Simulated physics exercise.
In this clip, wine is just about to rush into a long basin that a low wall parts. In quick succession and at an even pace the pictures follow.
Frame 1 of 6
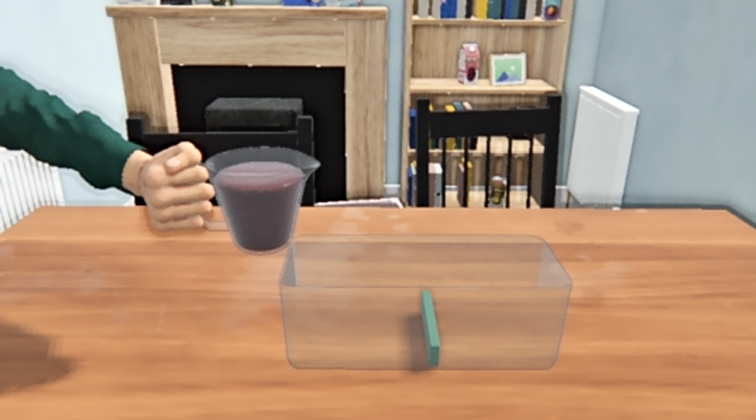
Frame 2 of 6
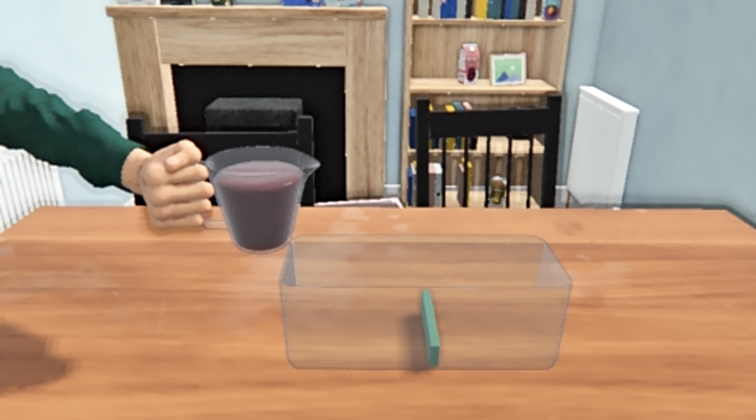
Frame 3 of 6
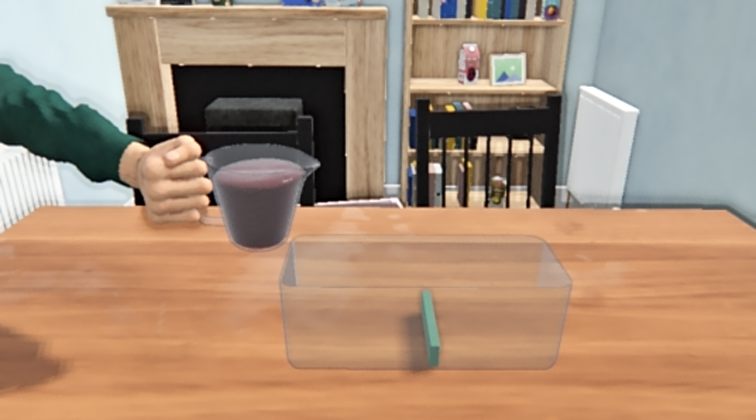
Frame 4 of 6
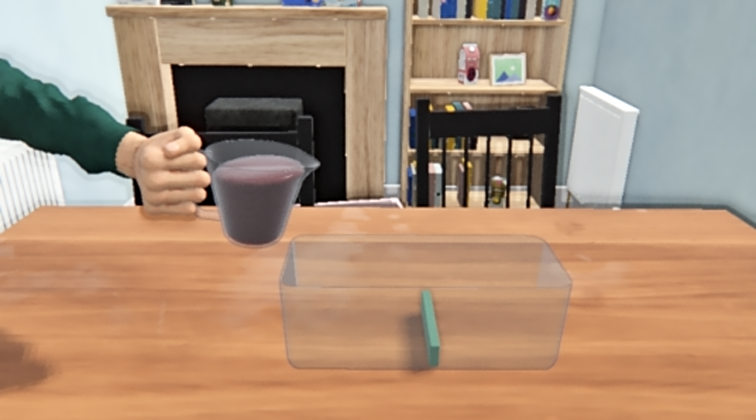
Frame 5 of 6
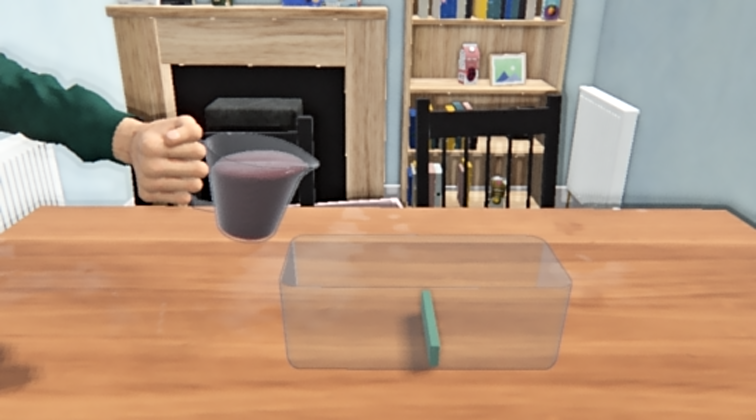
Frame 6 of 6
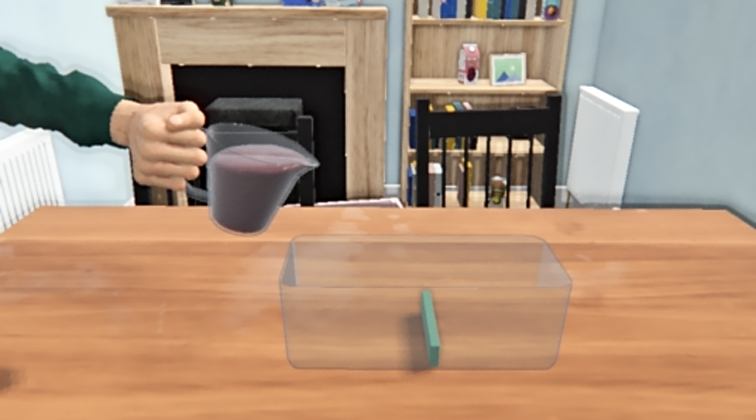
A clear jug of dark red wine, held by a hand in a green sleeve, tilts gradually to the right, slowly and then faster, above a wooden table where a long transparent basin with a low green wall stays still.
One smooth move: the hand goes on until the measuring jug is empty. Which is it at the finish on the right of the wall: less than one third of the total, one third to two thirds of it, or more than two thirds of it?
At the finish the right of the wall has less than one third of the total.
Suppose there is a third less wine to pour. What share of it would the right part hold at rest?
I'd reckon close to 5 %.
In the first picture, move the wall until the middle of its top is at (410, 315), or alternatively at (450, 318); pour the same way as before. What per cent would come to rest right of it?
About 40 per cent, then about 15 per cent.
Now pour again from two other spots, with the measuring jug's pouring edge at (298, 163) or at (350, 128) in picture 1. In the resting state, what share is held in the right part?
In turn 15 % and 75 %.
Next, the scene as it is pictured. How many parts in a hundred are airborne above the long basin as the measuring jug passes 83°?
30 %.
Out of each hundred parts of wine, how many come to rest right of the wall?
Near 10 in a hundred.
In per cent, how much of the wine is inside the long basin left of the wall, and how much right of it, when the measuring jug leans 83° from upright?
Some 10 per cent left and 0 right.
A moment on, the measuring jug is tipped on its side and 58 per cent is still to pour, 10 is left of the wall and 0 right of it.
Next, the measuring jug is tipped right over and 2 per cent is still to pour, 74 is left of the wall and 3 right of it.
Then the measuring jug is tipped right over and 0 per cent is still to pour, 85 is left of the wall and 6 right of it.
Later the measuring jug is tipped right over and 0 per cent is still to pour, 81 is left of the wall and 12 right of it.
Finally, 81 per cent lies left of the wall, 12 right of it and 7 outside.
